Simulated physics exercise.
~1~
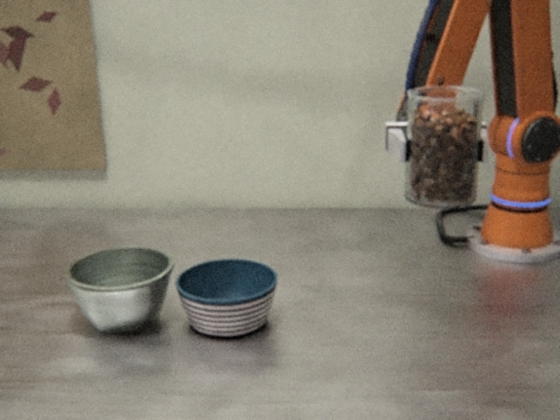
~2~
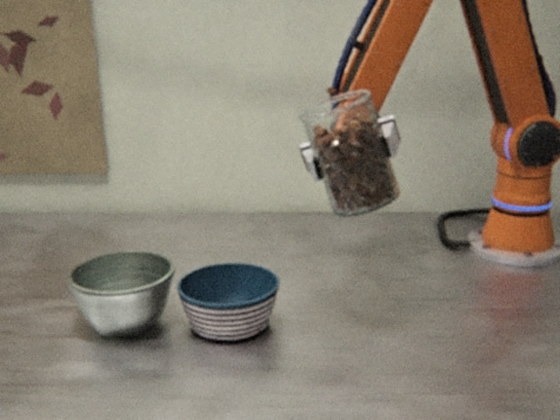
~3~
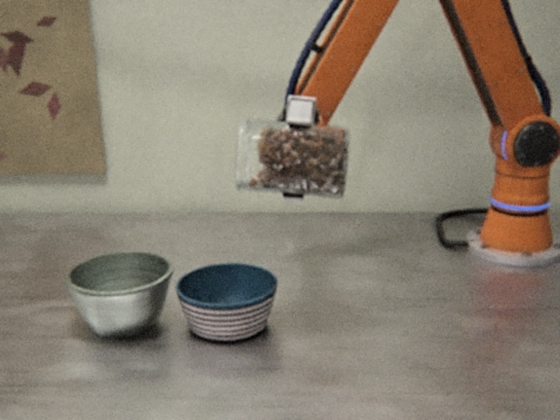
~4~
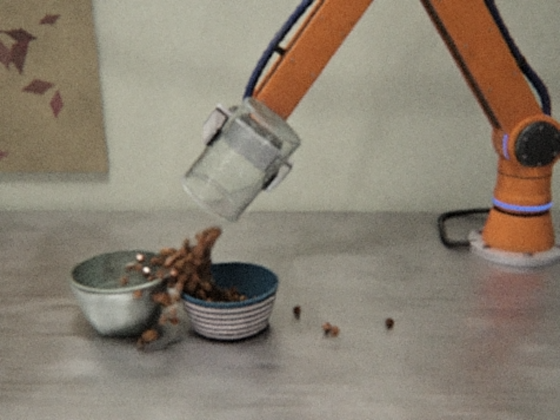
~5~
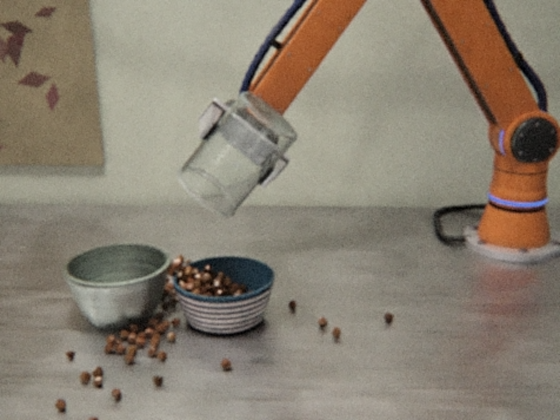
An orange robot arm tips a clear tumbler, spilling brown pellets into and around two bowls.
